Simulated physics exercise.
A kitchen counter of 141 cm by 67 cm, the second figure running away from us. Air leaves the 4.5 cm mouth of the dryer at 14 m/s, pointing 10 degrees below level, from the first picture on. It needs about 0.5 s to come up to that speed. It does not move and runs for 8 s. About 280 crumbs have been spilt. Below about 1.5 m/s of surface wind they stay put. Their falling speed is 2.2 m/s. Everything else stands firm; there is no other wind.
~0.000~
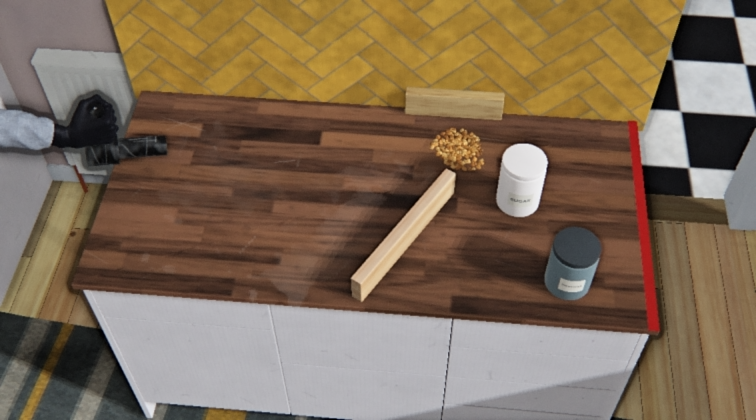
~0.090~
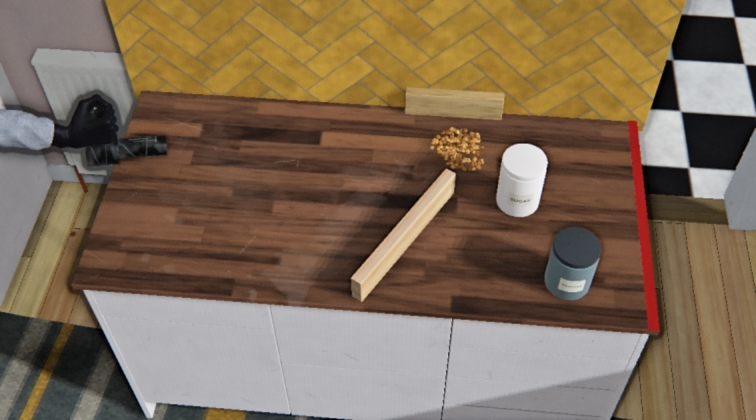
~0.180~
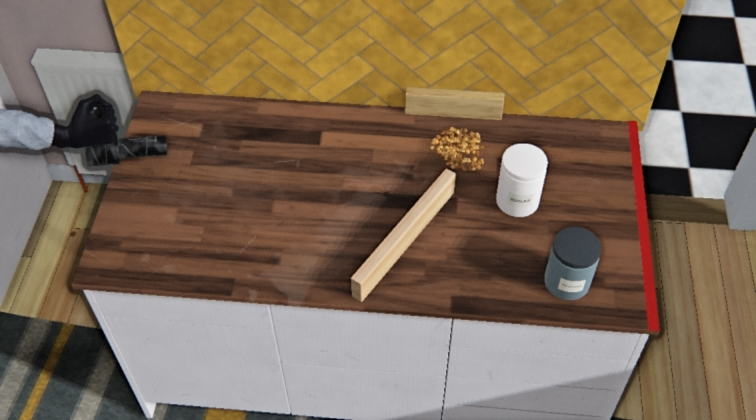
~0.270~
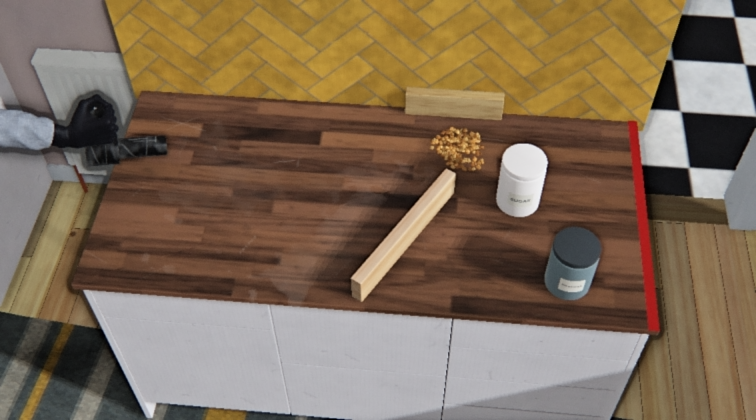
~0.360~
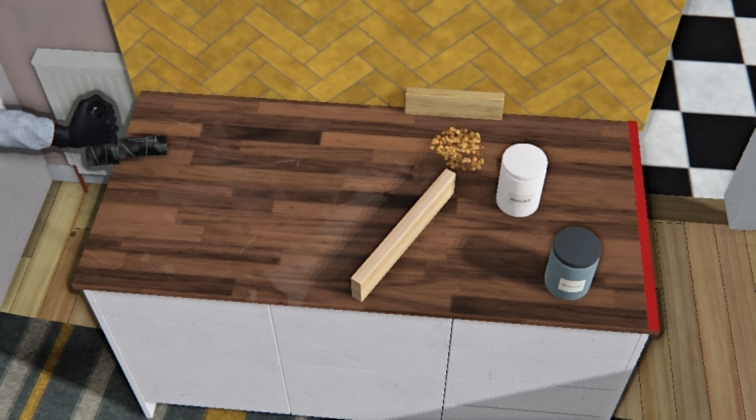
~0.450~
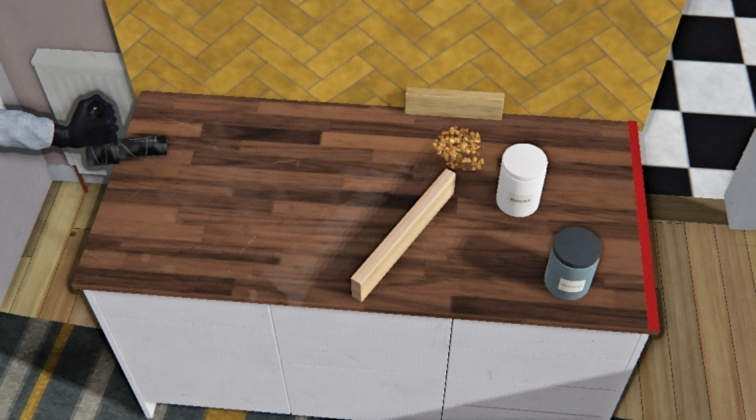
Nothing visibly moves on the dark wooden kitchen counter, seen from a fixed view above its front, with yellow herringbone tiles behind. At left, a black-gloved hand holds a black dryer still at the edge, its mouth facing right. A pale wooden bar lies diagonally near golden crumbs, with a low board behind, white and blue-grey jars to the right, and a red right edge, all staying put.
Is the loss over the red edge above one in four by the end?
Answer: Yes.
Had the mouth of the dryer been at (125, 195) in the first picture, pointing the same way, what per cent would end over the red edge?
In that case some 100 per cent.
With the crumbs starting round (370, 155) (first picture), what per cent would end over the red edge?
It would be near 90 %.
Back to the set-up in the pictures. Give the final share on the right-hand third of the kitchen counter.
Some 0 per cent.
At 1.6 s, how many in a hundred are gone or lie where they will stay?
Near 100 %.
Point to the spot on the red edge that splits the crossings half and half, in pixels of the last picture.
At about (640, 151).
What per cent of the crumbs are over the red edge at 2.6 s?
Some 100 per cent.
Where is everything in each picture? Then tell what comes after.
In the first picture, the middle of the crumbs is near (459, 150), none has stirred yet and the mouth of the dryer is at (166, 145).
In the second picture, the middle of the crumbs is near (460, 148), none has stirred yet and the red edge is centred on (647, 217).
In the third picture, the middle of the crumbs is near (460, 148), none has stirred yet, the top of a board is at (455, 93) and the top of a jar is at (525, 160).
In the fourth picture, the middle of the crumbs is near (460, 148) and none has stirred yet.
In the fifth picture, the middle of the crumbs is near (460, 148) and none has stirred yet.
In the sixth picture, the middle of the crumbs is near (459, 149) and none has stirred yet.
After 1.6 s the count stands so, 100 % are over the red edge.
After 2.6 s the count stands so, 100 % are over the red edge.
After 4.4 s the count stands so, 100 % are over the red edge.
After 8.0 s, at the end, 100 % are over the red edge.
